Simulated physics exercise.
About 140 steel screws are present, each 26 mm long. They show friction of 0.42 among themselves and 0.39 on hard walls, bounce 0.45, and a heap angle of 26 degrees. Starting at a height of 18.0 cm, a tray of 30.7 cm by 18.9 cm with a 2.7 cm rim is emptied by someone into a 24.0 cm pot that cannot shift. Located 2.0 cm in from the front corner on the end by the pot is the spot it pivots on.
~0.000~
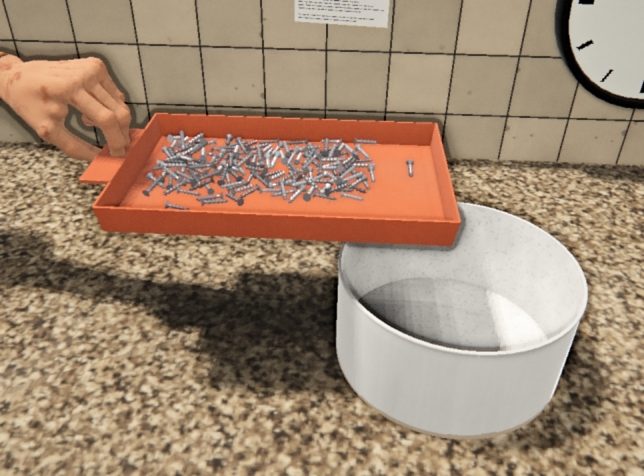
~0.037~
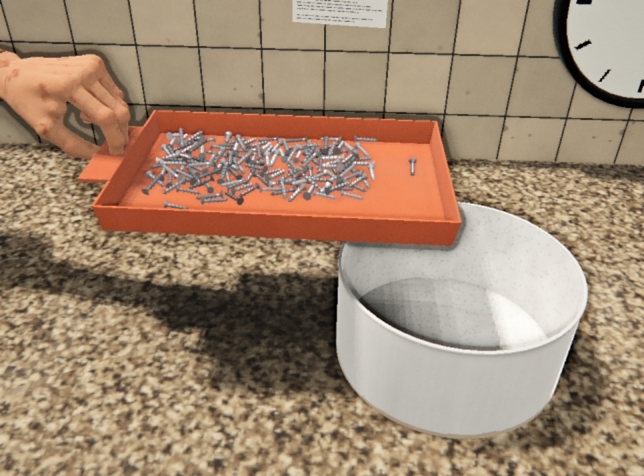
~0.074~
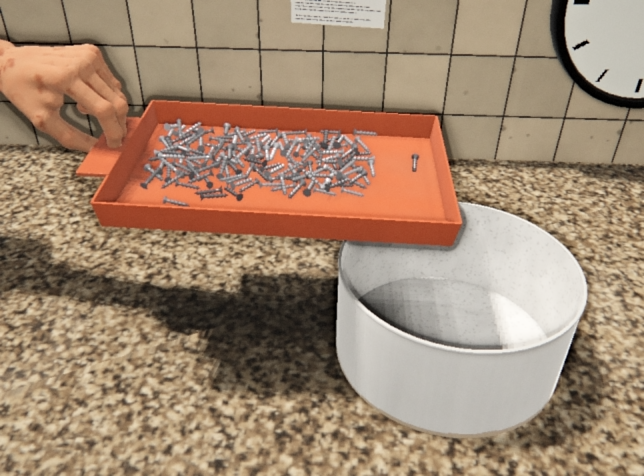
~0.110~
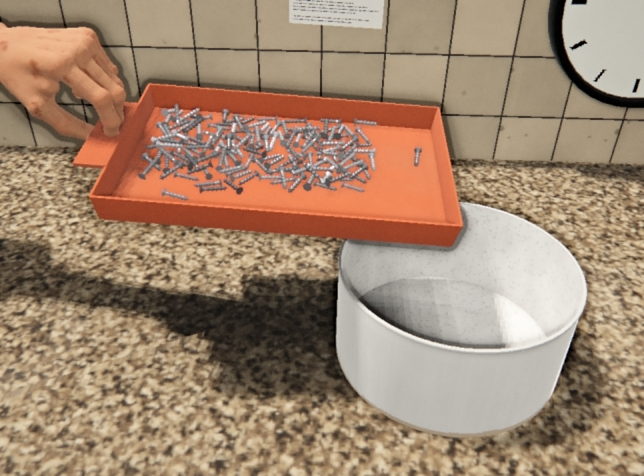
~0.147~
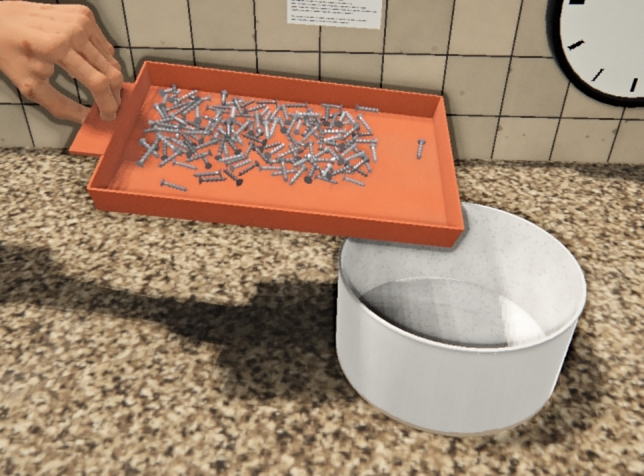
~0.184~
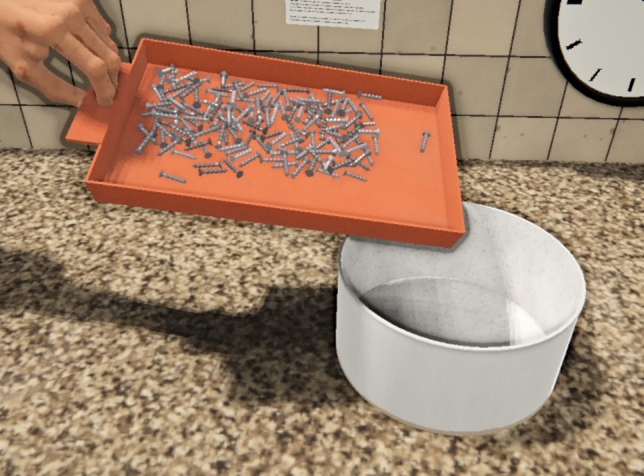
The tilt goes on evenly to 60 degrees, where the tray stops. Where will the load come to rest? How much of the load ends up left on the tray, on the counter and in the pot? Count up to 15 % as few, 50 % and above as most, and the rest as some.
My estimate: Tray most, counter some, pot few.
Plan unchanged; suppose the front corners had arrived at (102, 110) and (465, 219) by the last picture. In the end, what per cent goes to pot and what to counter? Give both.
In the pot: 40 per cent; on the counter: 5 per cent.
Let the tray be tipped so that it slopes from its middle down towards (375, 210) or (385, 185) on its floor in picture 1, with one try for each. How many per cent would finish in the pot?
Near 45 and 30 per cent, in that order.
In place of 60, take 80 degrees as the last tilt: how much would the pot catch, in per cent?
Estimate: Roughly 30 percent.
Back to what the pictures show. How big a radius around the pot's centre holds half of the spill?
Roughly 22 centimetres.
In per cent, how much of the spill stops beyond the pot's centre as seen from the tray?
Near 30 in a hundred.
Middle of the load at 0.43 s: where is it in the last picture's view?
I'd put it close to (298, 118).
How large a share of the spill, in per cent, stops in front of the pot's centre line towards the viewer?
I'd put it at around 100 per cent.
Then, at 0.33 s, tilt 41 degrees; the tray holds 100 %, the pot 0 %.
After 0.43 s, tilt 56 degrees; the tray holds 100 %, the pot 0 %.
Then, at 0.66 s, tilt 60 degrees; the tray holds 80 %, the pot 0 %.
At rest (1.9 s), tray 70 %, counter 25 %, pot 5 %.
